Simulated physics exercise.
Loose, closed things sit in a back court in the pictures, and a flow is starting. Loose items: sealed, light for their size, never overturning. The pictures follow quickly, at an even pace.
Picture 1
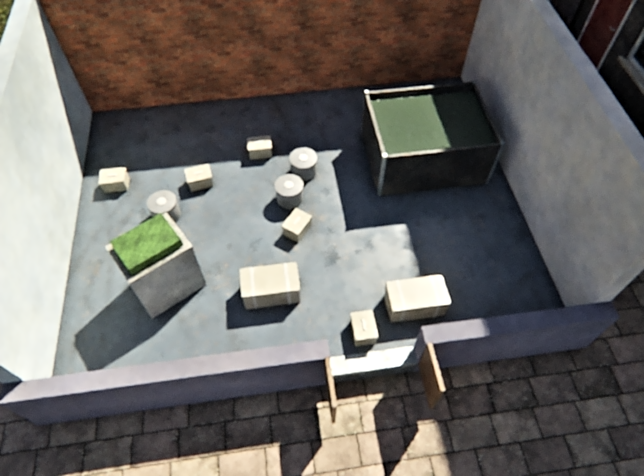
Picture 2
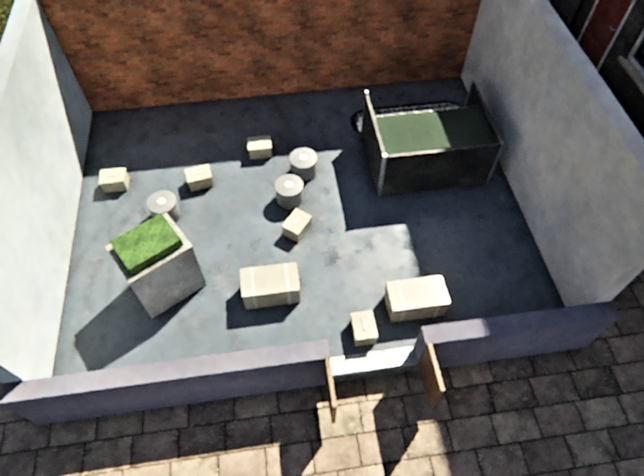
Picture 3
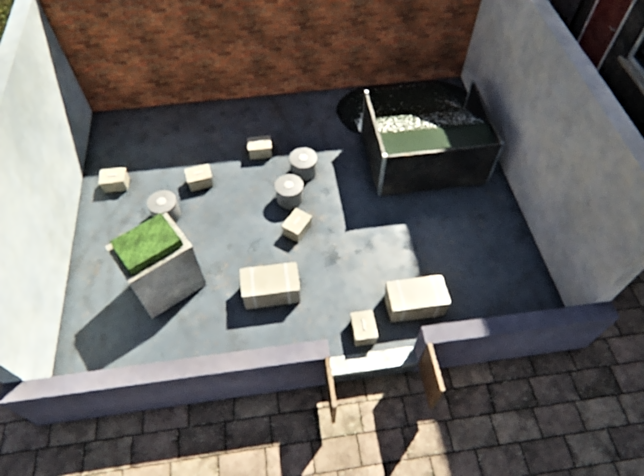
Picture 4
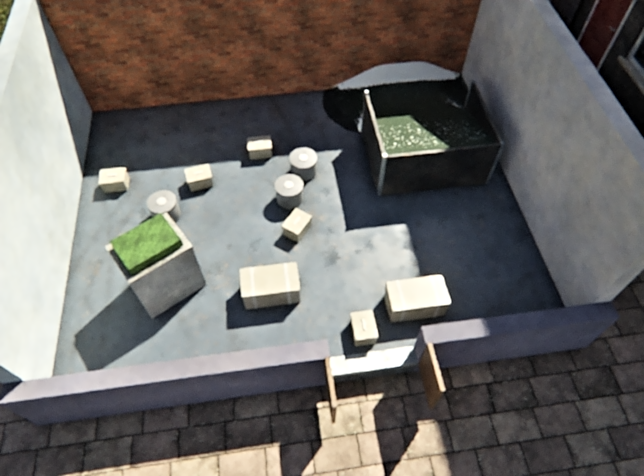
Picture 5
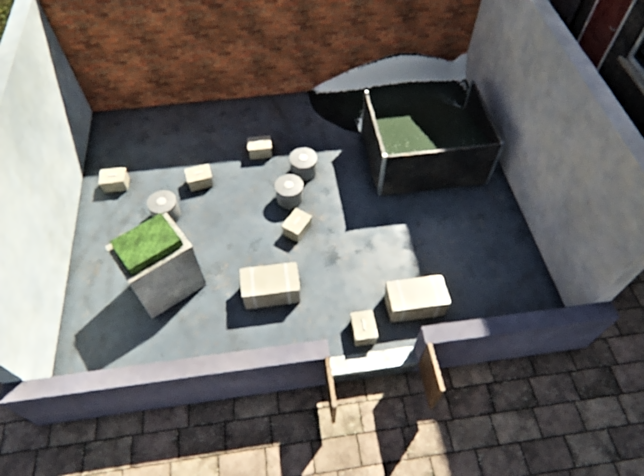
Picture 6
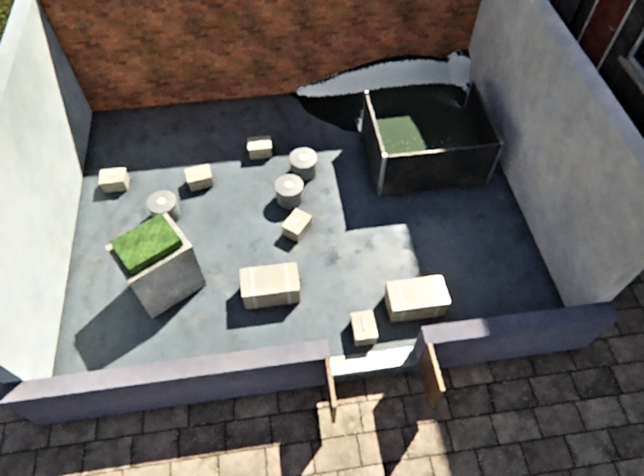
We see a walled courtyard with scattered pale blocks and round items as liquid drains from a dark open tank at the back right, spreading leftward along the brick wall, while the blocks and round items stay still.
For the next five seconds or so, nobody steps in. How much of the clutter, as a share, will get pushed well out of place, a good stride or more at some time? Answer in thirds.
One to two thirds.
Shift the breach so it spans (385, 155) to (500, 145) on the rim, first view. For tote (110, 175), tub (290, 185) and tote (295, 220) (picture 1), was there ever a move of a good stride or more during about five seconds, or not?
Listed in turn, never travels that far, never travels that far, ends up that far off.
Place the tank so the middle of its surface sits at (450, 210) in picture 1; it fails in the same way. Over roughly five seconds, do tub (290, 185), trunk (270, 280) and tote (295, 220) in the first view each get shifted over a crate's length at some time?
First never went far, then never went far, then displaced far.
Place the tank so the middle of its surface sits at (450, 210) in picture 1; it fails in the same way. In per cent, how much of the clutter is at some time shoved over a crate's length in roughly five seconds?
I'd put it near 50 percent.
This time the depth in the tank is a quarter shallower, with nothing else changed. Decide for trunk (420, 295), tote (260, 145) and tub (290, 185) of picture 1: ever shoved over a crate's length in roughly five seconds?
In sequence: Fell short, went the distance and fell short.
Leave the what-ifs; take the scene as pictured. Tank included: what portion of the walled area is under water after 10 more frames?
45 %, give or take.
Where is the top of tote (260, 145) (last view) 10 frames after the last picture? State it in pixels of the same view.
Look for it near pixel (248, 172).
A moment on, 0 of 10 are well off their spots; 0 afloat.
Next, 1 of 10 are well off their spots; 0 afloat.
Later, 3 of 10 are well off their spots; 1 afloat.
In the end, 4 of 10 are well off their spots, and 4 have been at some point; 3 afloat.
